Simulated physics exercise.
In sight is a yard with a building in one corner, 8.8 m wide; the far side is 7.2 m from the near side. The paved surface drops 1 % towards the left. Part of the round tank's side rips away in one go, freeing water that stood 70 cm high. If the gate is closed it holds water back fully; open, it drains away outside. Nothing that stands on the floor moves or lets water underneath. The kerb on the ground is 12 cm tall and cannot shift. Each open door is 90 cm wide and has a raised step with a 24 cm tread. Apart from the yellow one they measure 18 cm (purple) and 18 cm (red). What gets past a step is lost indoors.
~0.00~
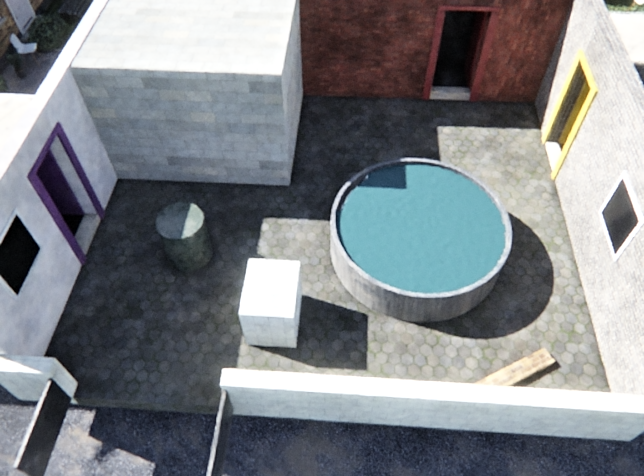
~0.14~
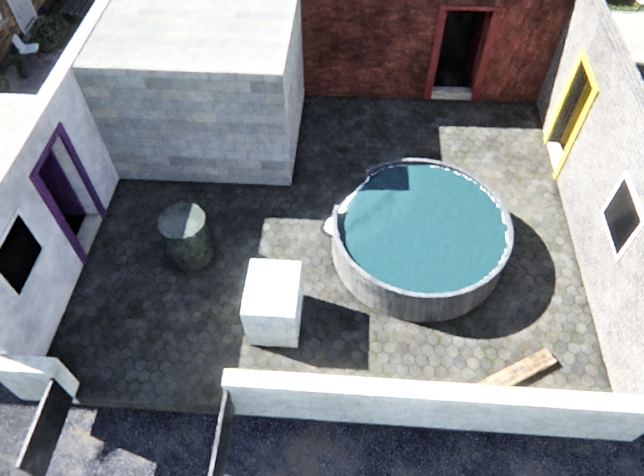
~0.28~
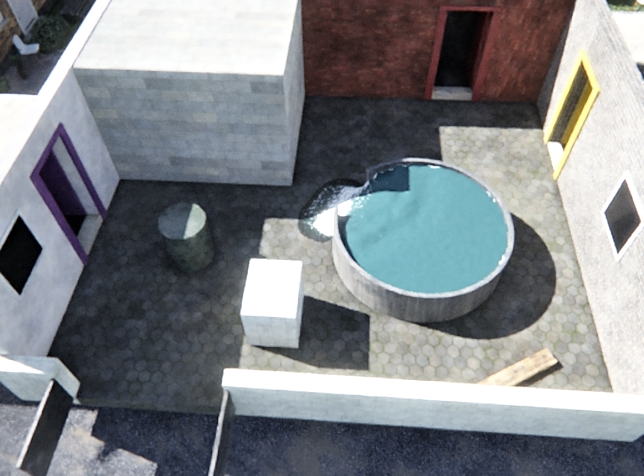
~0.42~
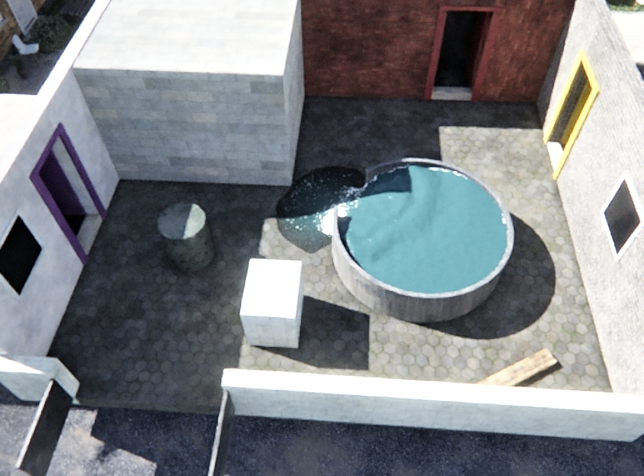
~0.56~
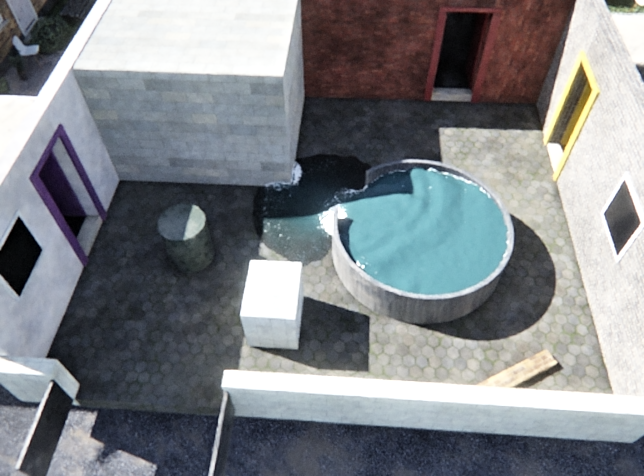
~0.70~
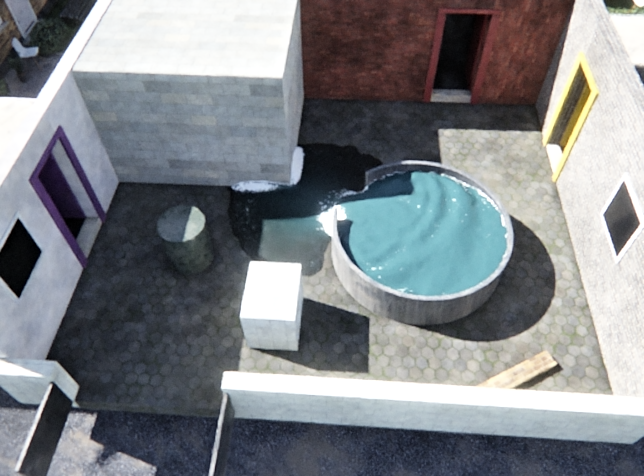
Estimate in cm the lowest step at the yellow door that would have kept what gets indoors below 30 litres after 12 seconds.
Some 8 cm above the ground.
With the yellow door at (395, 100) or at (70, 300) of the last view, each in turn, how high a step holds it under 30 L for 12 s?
About 7.5 and 6.0 cm.
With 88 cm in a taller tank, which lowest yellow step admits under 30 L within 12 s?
About 11.5 cm.
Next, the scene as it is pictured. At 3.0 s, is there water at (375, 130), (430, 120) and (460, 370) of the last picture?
In turn: Wet, under water, dry.
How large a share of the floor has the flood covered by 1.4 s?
About 20 per cent.
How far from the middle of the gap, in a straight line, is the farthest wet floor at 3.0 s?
About 6.0 m.
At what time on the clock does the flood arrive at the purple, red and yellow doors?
Arrival: Purple 1.8 s, red 2.4 s, yellow 4.0 s.
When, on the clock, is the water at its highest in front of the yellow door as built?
Near 4.5 s.
After 1.4 s water covers 20 % of the floor, deepest (42 cm) near (349, 211); it has not reached the yellow door.
After 3.0 s water covers 40 % of the floor, deepest (36 cm) near (115, 194); it has not reached the yellow door.
After 12.0 s water covers 95 % of the floor, deepest (16 cm) near (496, 399); 7 cm at the yellow door, 43 litres in over its 7 cm step.
At the yellow door as built, the water arrived by 4.0 s and peaked near 13 cm at 4.6 s.
Run again over the same 12 s with other heights there, 43 litres in over 7 cm, 9 litres over 10 cm. The limit of 30 litres is kept from about 8 cm up.
